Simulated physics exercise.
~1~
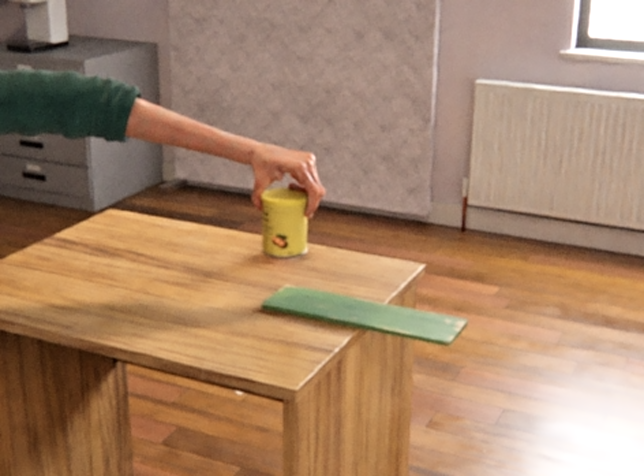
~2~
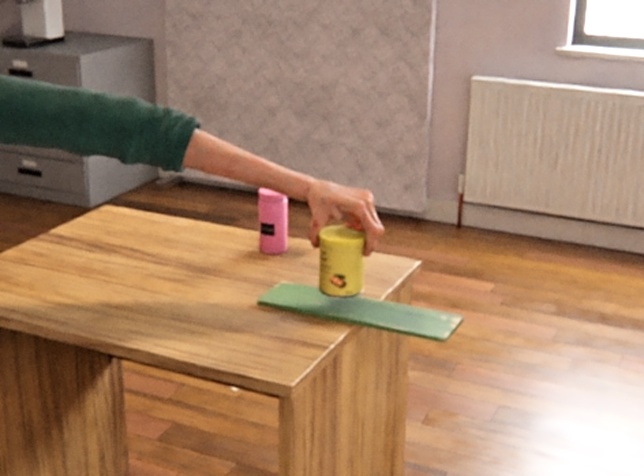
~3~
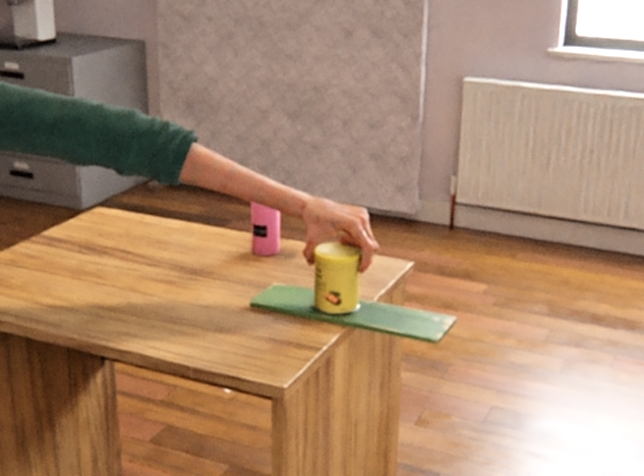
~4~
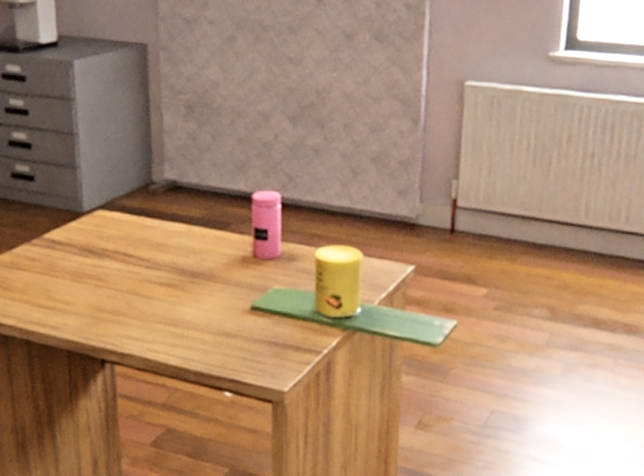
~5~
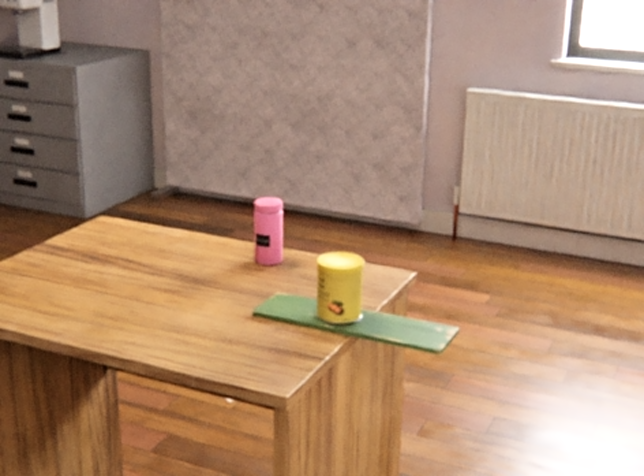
In the video, a hand moves a yellow tin across a wooden table, past a pink bottle, and sets it upright on a green plank jutting over the edge. The hand withdraws, and the tin and plank stay in place, with the pink bottle standing behind them.
